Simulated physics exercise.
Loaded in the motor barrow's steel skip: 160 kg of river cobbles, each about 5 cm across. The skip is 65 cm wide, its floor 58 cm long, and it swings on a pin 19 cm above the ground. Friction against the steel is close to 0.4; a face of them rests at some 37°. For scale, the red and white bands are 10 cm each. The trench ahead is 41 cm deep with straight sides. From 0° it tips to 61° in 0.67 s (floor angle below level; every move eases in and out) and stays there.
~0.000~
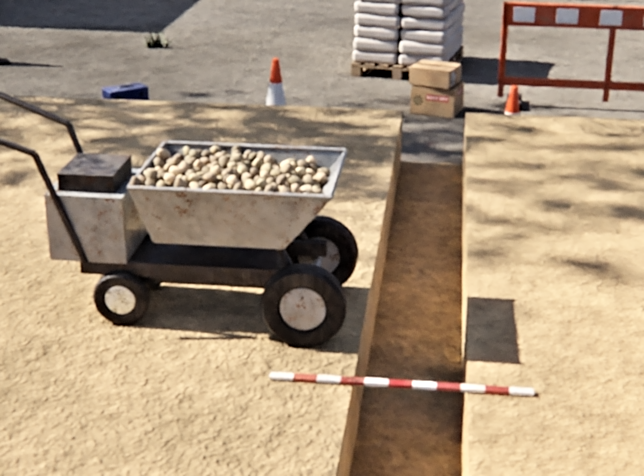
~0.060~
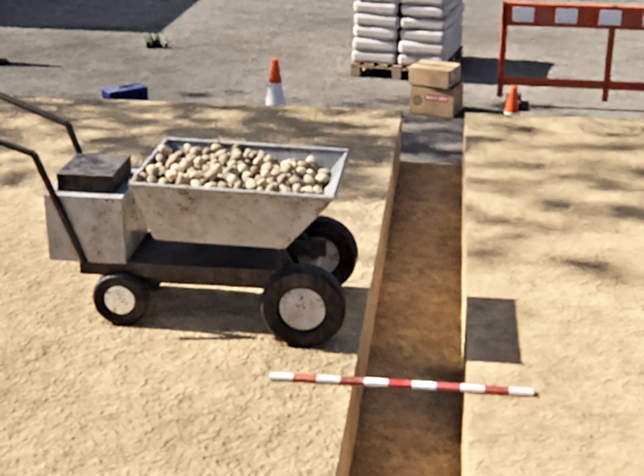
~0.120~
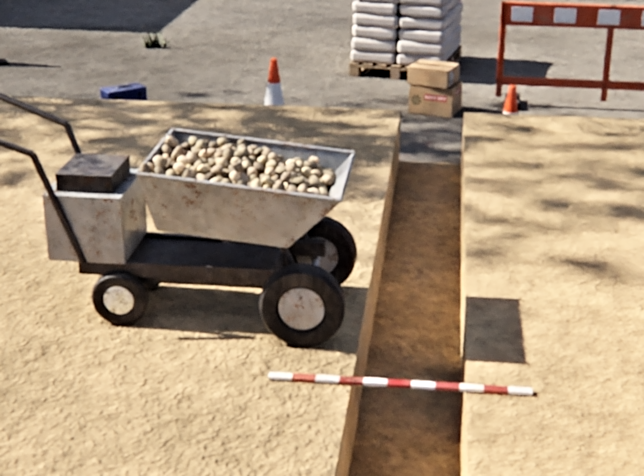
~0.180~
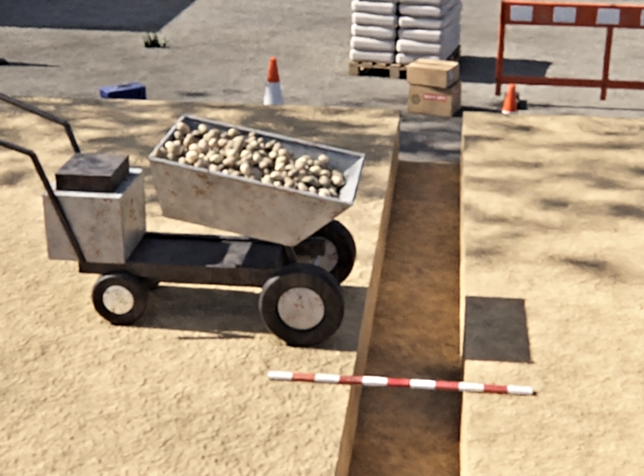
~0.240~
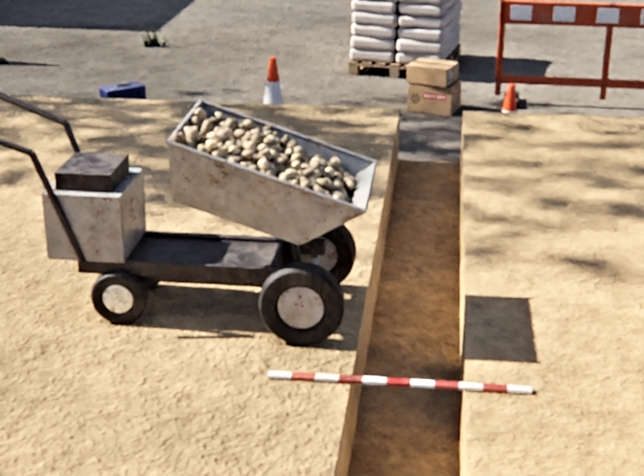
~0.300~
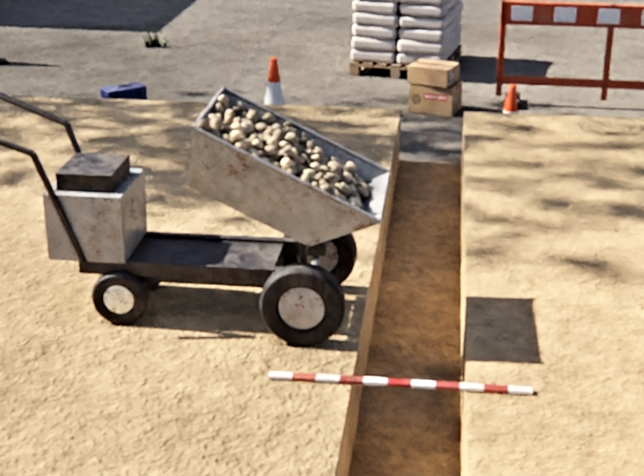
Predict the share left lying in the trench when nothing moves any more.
Close to 37 in a hundred.
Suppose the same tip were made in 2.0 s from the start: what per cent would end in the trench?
It would be near 55 per cent.
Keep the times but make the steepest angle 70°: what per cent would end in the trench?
Then about 35 per cent.
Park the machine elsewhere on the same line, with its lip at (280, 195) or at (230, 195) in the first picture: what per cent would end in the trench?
Near 70 per cent from the first place, 75 from the second.
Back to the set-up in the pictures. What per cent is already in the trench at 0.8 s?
About 15 per cent by then.
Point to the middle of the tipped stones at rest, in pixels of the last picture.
Their middle is at about (492, 320).
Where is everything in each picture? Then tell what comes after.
In the first frame, lip at (331, 197), floor tilted 0°, highest stones at (212, 158).
In the second frame, lip at (334, 198), floor tilted 1°, highest stones at (213, 156); the stones move at 0.4 m/s on average.
In the third frame, the skip is at 5°, its lip at (341, 201); the top of the load is at (201, 151); the stones move at 0.8 m/s on average.
In the fourth frame, lip at (352, 205), floor tilted 11°, highest stones at (198, 137); the stones move at 1.1 m/s on average.
In the fifth frame, lip at (366, 211), floor tilted 18°, highest stones at (211, 124); the stones move at 1.3 m/s on average.
In the sixth frame, lip at (381, 222), floor tilted 26°, highest stones at (225, 111); the stones move at 1.4 m/s on average.
After 0.5 s the floor is at 51°; 100 % in the skip; the foremost stones are at (401, 233).
After 0.8 s the floor is at 61°; 81 % in the skip, 13 % in the trench, 6 % past the trench; the foremost stones are at (493, 291).
After 1.1 s the floor is at 61°; 35 % in the skip, 14 % in the trench, 50 % past the trench; the foremost stones are at (643, 322).
After 3.1 s the floor is at 61°; 12 % in the skip, 37 % in the trench, 52 % past the trench; the foremost stones are past the picture's edge.
